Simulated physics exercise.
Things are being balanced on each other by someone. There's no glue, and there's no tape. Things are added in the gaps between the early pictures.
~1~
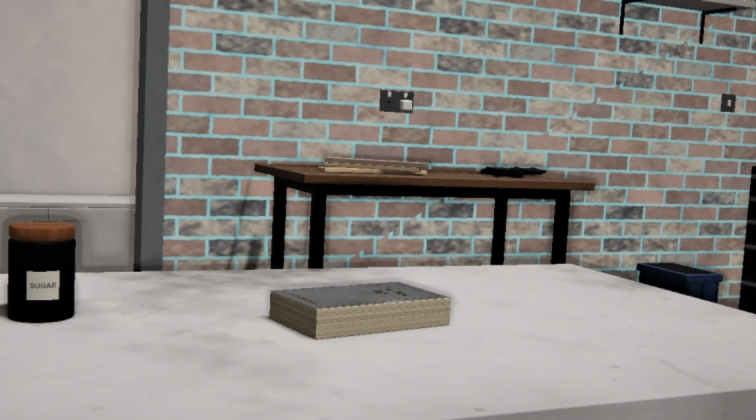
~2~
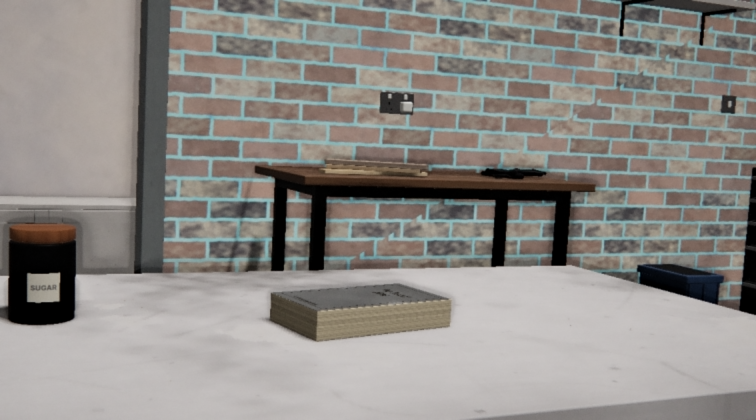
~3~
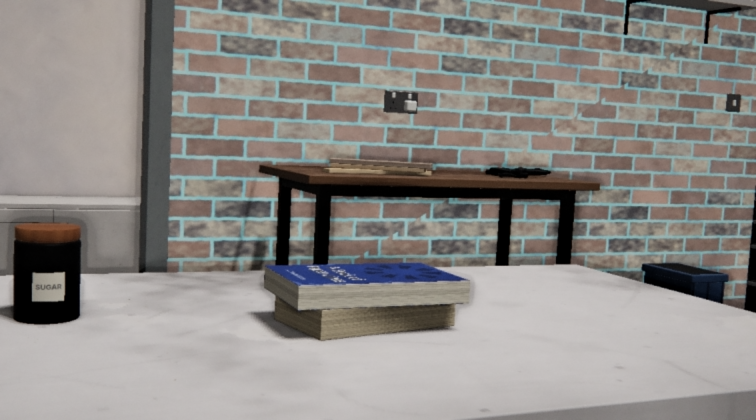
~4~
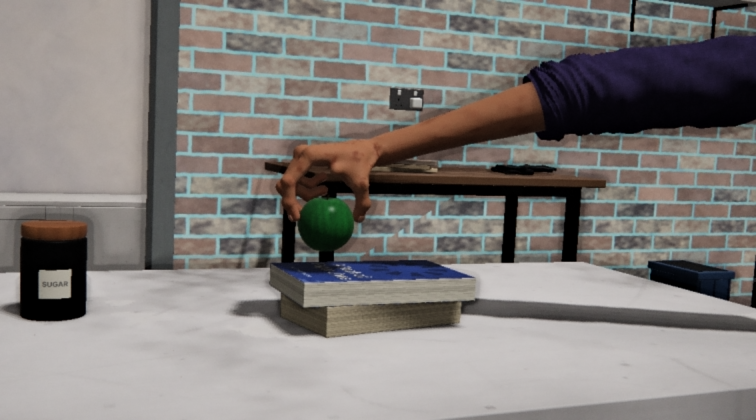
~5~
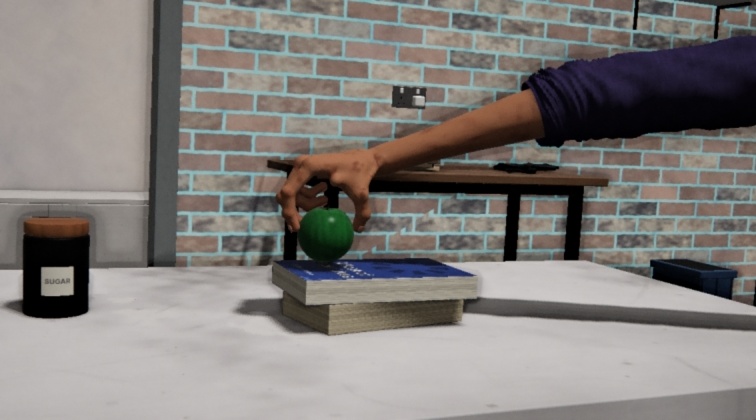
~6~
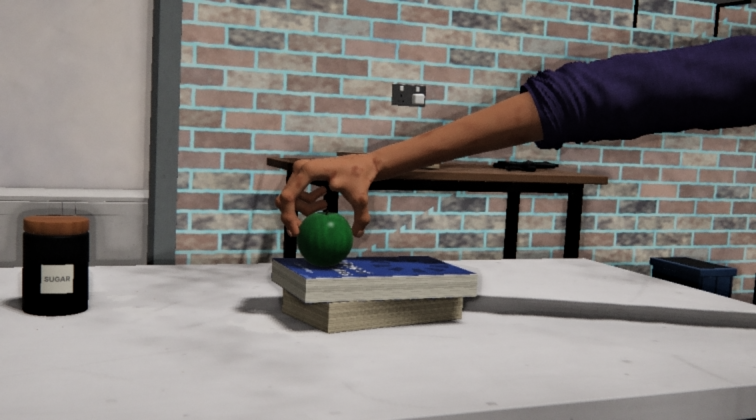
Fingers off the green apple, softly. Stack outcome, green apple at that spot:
None of it tumbles.
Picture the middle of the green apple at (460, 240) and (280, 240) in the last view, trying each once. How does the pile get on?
The first try leaves the pile knocked down, the second leaves it knocked down.
Then, 0.50 s past the last view, nothing moves.
Then, 1.30 s past the last view, green apple resting near (325, 239).
Finally, all 4 still in place. Final places as the last picture's camera would see them, green apple near (325, 239). The pile stays up.
